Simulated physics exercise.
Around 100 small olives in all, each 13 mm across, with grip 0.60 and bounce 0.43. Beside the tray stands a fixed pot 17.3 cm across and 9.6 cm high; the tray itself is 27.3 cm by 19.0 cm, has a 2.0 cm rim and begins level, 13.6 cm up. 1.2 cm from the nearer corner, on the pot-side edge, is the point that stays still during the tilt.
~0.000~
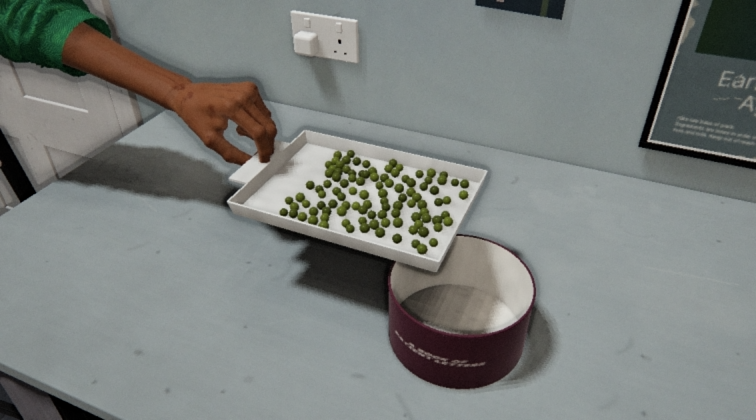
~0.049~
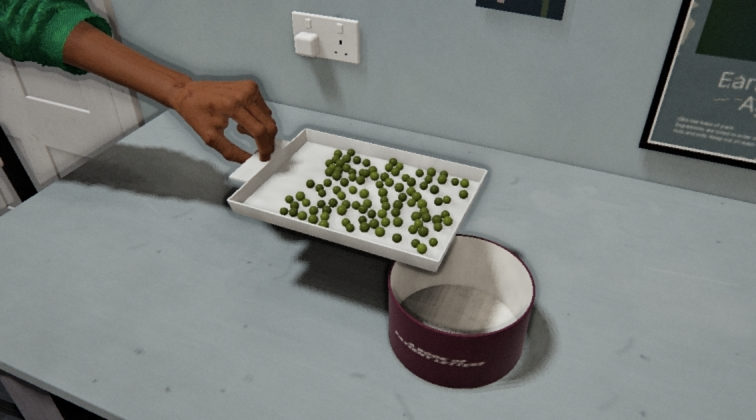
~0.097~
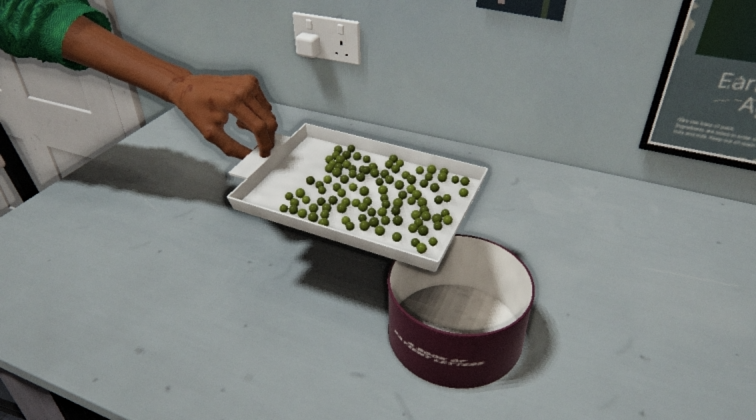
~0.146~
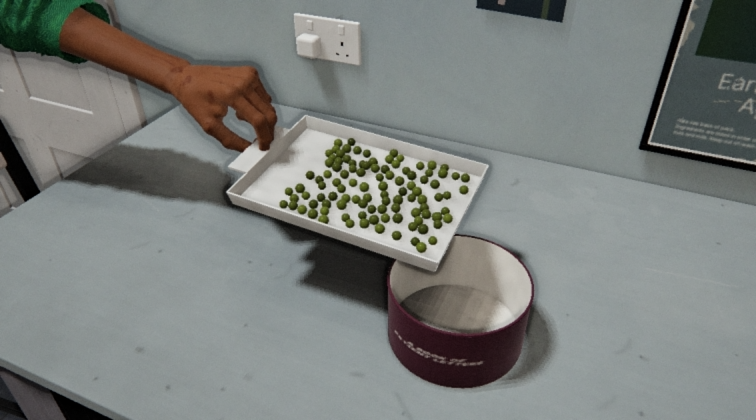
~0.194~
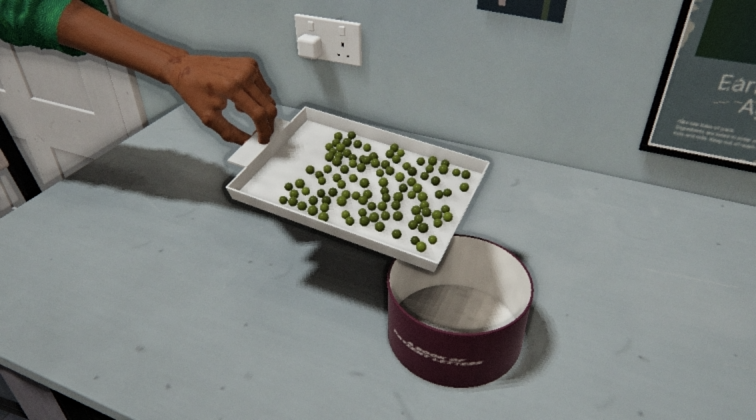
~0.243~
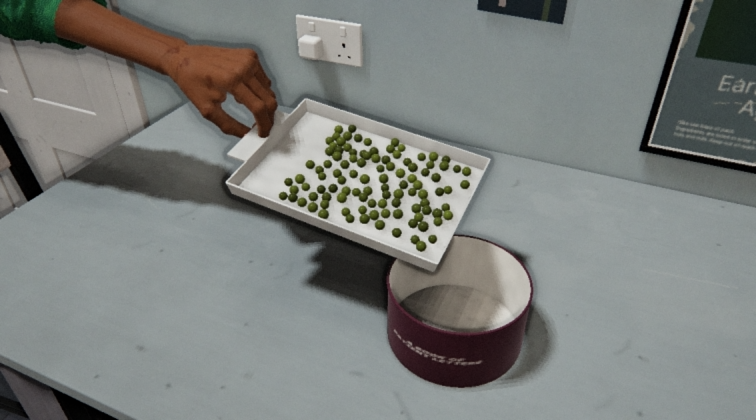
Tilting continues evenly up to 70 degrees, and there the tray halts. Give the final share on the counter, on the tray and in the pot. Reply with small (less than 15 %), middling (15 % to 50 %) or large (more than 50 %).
Counter - small, tray - large, pot - small.
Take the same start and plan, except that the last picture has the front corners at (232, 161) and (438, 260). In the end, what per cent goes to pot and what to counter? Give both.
Pot 0; counter 0.
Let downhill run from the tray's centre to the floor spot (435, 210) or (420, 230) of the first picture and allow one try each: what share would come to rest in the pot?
Estimate: Some 0 % and some 0 % respectively.
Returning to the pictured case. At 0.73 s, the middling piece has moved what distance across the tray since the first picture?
It has moved some 6 cm from its start.
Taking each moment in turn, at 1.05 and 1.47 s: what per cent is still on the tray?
In order, near 100 and near 100.
Then, at 0.73 s, tilt 39 degrees; the tray holds 100 %, the pot 0 %.
Then, at 1.05 s, tilt 58 degrees; the tray holds 100 %, the pot 0 %.
After 1.47 s, tilt 70 degrees; the tray holds 100 %, the pot 0 %.
In the end, at 1.8 s, counter 0 %, tray 100 %, pot 0 %.
